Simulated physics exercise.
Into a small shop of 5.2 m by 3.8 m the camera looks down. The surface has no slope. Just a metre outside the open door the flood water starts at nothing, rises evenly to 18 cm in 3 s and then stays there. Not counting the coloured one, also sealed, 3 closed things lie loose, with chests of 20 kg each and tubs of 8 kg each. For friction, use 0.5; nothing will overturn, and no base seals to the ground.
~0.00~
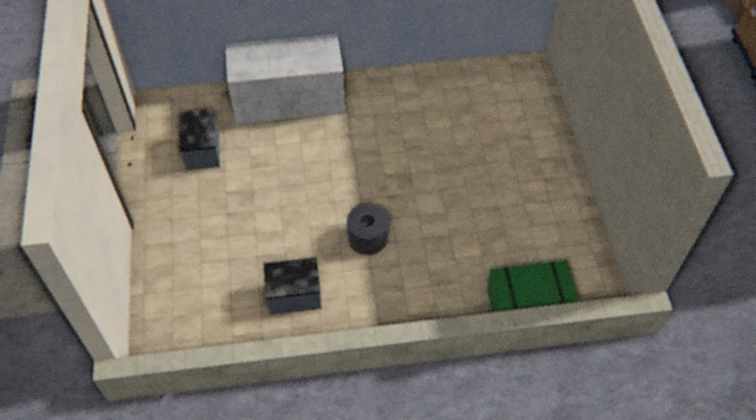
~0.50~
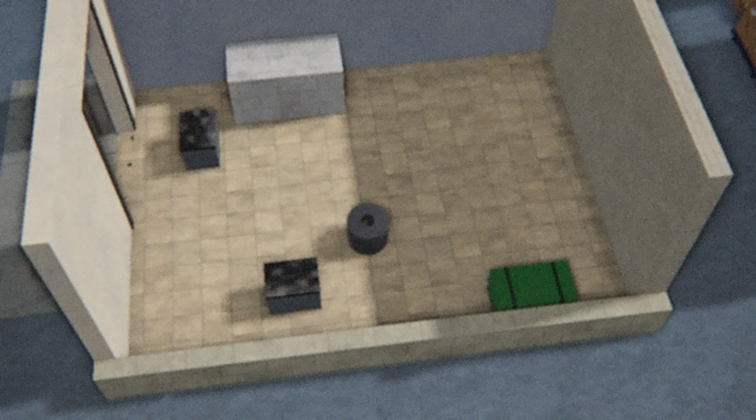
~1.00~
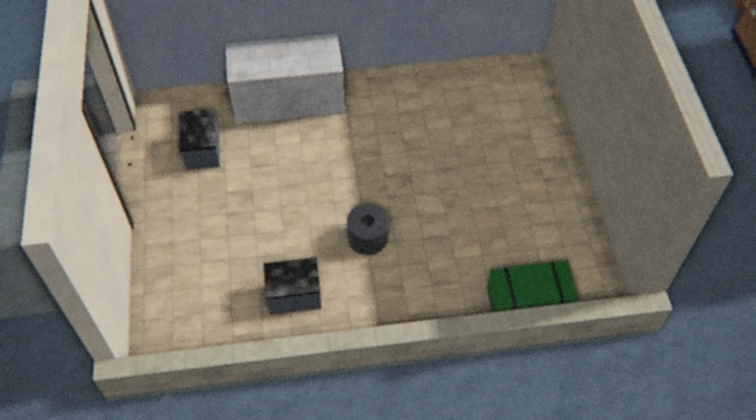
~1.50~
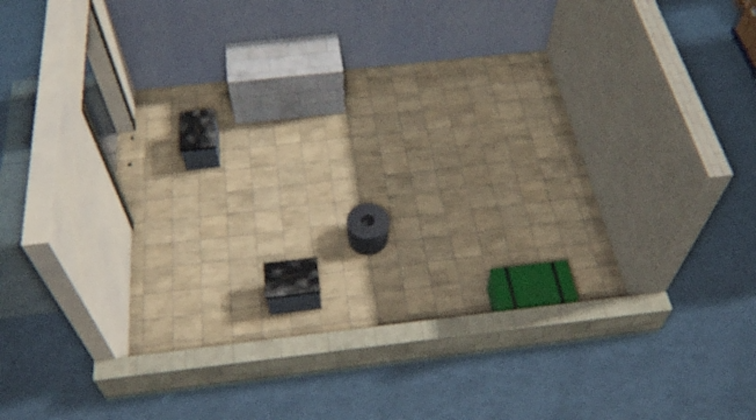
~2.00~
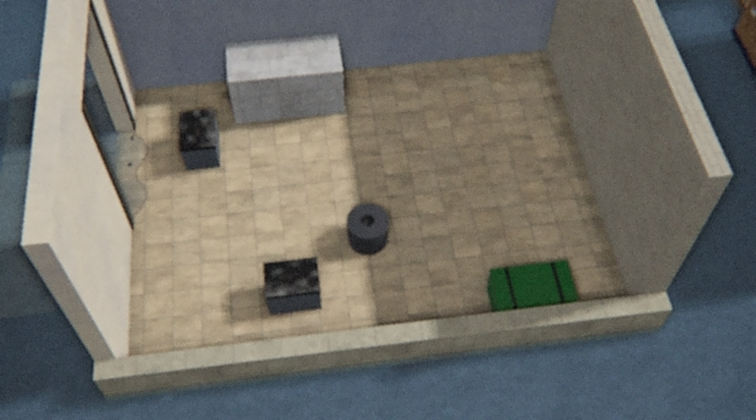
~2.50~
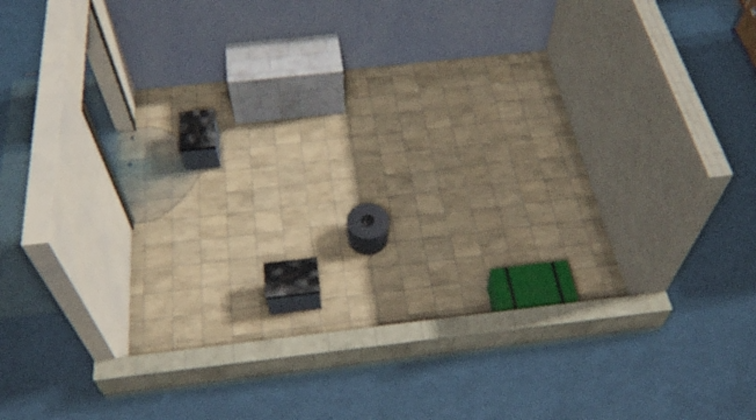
Small shop seen from above, water spreading in a shallow patch from the left doorway while boxes, tub and green trunk stay still.
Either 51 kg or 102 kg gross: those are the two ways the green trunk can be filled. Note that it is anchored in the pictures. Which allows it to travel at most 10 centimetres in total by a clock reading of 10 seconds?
It seems the lighter option will anchor it.
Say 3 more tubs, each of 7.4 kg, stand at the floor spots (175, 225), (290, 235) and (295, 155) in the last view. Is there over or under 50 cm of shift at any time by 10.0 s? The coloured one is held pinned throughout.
Answer by position: Inside the range; outside the range; outside the range.
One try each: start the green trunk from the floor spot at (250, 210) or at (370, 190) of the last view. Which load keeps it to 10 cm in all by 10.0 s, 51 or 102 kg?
Respectively, the light option succeeds and the light option succeeds.
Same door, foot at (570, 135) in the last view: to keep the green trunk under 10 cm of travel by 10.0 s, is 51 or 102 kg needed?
Lab note: Lower mass sufficient.
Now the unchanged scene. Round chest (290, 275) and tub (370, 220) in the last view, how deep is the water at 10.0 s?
Depth approx. 6 cm / 10 cm.
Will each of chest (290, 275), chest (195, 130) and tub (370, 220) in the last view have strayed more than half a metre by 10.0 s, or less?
Respectively: Not exceeded, exceeded, exceeded.
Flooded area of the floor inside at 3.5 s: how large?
Roughly 3.0 m2 of it is wet.
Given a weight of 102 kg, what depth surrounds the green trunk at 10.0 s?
8 cm, roughly.
After 3.5 s the green trunk would be 0 cm from its start with 51 kg and 0 cm from its start with 102 kg; 0 cm of water round it then.
After 4.5 s the green trunk would be 0 cm from its start with 51 kg and 0 cm from its start with 102 kg; 0 cm of water round it then.
After 7.0 s the green trunk would be 0 cm from its start with 51 kg and 0 cm from its start with 102 kg; 3 cm of water round it then.
After 10.0 s the green trunk would be 0 cm from its start with 51 kg and 0 cm from its start with 102 kg; 8 cm of water round it then.
